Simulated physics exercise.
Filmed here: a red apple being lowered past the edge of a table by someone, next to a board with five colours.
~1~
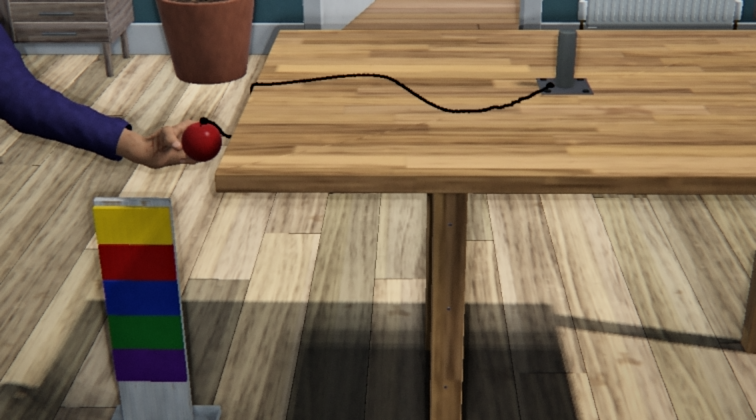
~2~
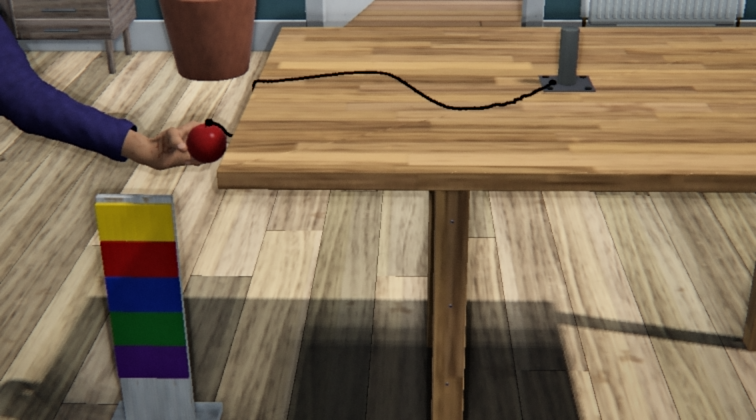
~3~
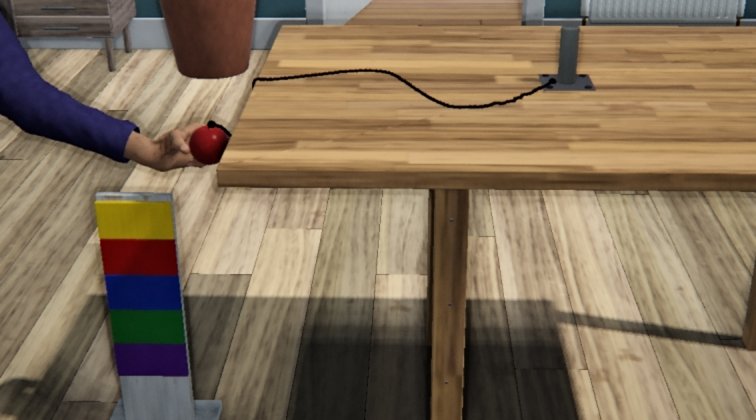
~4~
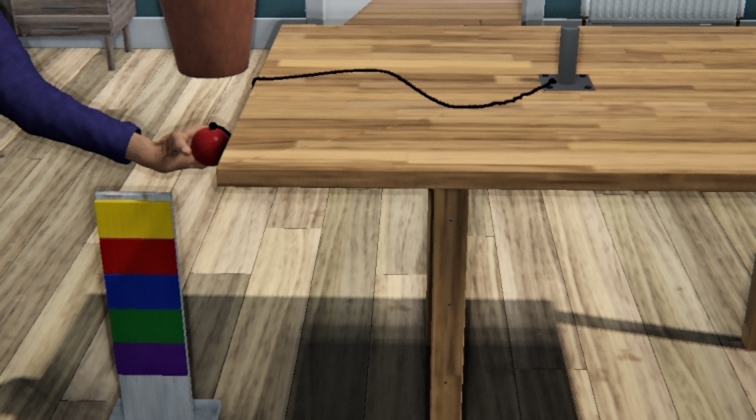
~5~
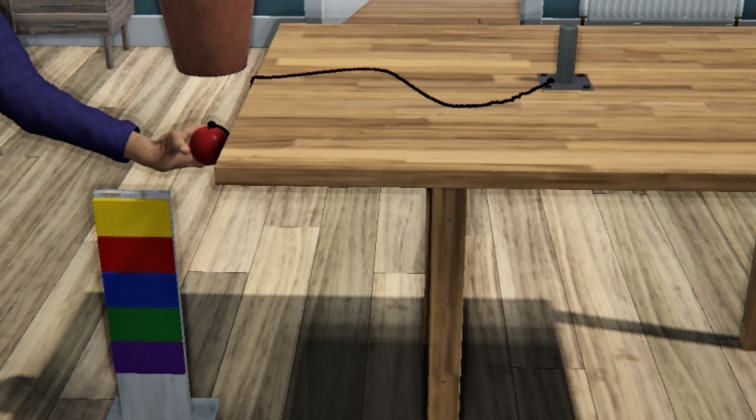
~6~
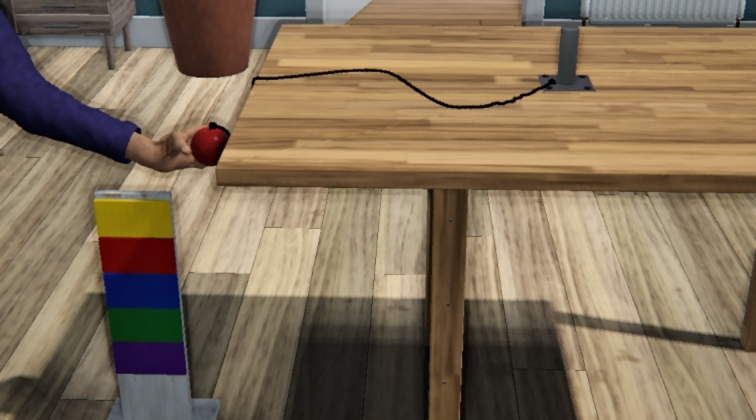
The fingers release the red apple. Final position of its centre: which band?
Band: Blue.
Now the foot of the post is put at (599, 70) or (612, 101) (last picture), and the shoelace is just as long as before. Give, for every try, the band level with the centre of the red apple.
For the first it would be red, for the second red.
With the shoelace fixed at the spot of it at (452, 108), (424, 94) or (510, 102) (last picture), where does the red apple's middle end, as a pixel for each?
In order of the tries: About (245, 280), about (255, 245), about (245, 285).
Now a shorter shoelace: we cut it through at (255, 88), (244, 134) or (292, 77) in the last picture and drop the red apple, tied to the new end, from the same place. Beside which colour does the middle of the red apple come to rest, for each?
Each try in turn: Yellow; red; no band.
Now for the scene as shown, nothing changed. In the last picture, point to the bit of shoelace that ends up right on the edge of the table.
Around (352, 71).
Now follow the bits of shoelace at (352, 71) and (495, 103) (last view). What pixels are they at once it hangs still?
They finish close to (249, 100) and close to (455, 85).
A little later, apple near (239, 272); level with red.
Next, apple near (284, 302); level with blue.
Later still, apple near (255, 294); level with blue.
When it is over, apple near (252, 296); level with blue. The shoelace holds its middle at blue.
